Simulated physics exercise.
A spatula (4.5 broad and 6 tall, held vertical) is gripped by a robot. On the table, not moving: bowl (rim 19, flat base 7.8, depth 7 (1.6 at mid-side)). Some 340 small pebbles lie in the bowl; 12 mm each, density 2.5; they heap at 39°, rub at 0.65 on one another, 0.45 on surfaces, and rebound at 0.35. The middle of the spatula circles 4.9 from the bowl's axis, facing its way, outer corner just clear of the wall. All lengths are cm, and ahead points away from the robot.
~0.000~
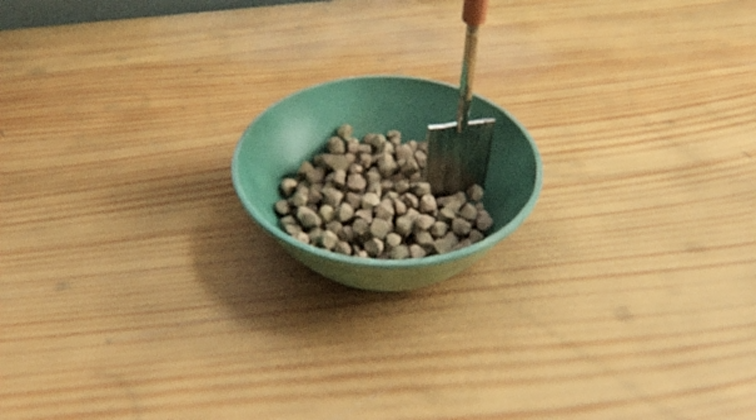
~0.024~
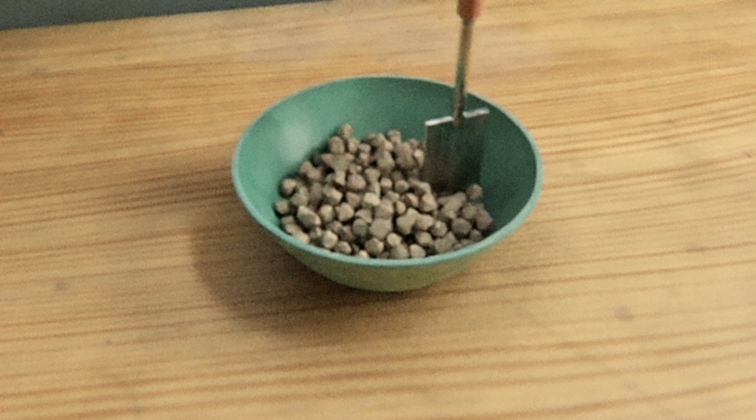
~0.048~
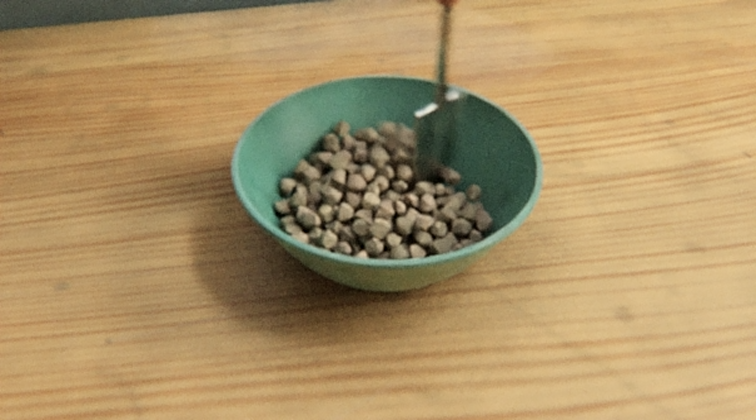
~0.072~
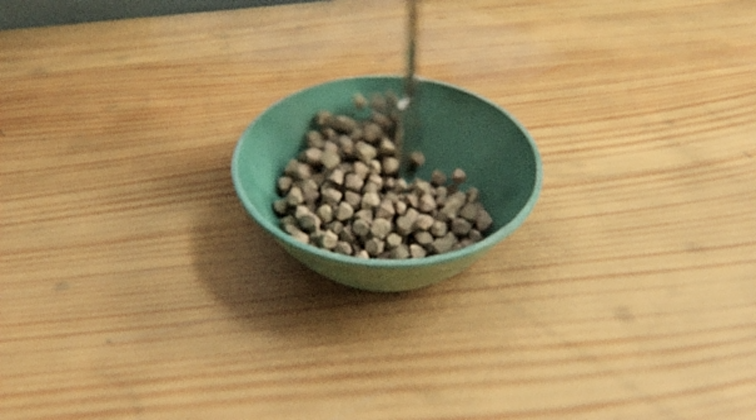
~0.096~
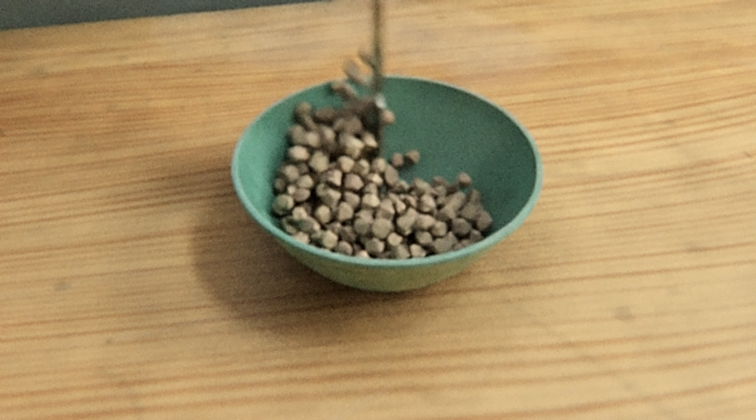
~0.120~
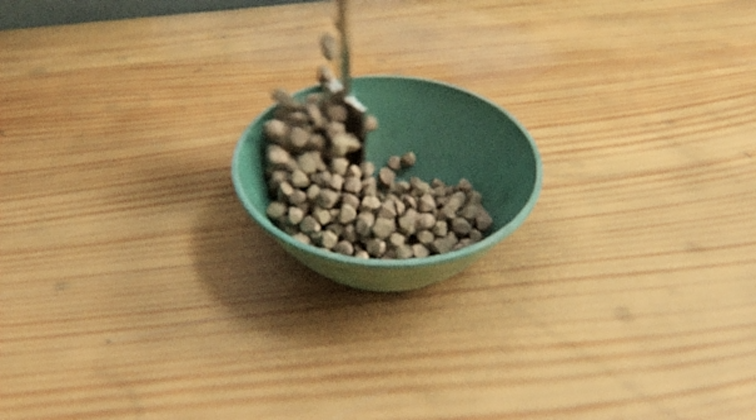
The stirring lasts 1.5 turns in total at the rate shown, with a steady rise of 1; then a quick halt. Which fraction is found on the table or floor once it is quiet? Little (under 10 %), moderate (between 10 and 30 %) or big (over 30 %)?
Share on the table or floor: Big (over 30 %).
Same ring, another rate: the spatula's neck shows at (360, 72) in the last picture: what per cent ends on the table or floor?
Some 45 per cent.
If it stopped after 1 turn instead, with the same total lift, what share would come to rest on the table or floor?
It would be near 30 per cent.
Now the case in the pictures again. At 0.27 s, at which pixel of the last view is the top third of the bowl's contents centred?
At about (453, 219).
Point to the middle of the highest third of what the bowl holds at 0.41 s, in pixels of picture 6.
At about (369, 123).
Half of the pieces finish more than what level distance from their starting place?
About 12 cm.
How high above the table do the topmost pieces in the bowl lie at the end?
Roughly 6.0 cm.
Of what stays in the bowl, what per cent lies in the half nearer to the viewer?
Roughly 50 per cent.
After 0.27 s, 274° round, highest piece 17 above the table; 268 in the bowl, 1 on the table or floor, 66 in flight or on the tool.
After 0.41 s, 76° round, highest piece 11 above the table; 218 in the bowl, 71 on the table or floor, 46 in flight or on the tool.
After 0.68 s, 180° round, highest piece 6 above the table; 201 in the bowl, 134 on the table or floor.
After 1.38 s, 180° round, highest piece 6 above the table; 201 in the bowl, 134 on the table or floor.
At rest, 201 in the bowl, 134 on the table or floor. That is 40 % on the table or floor.
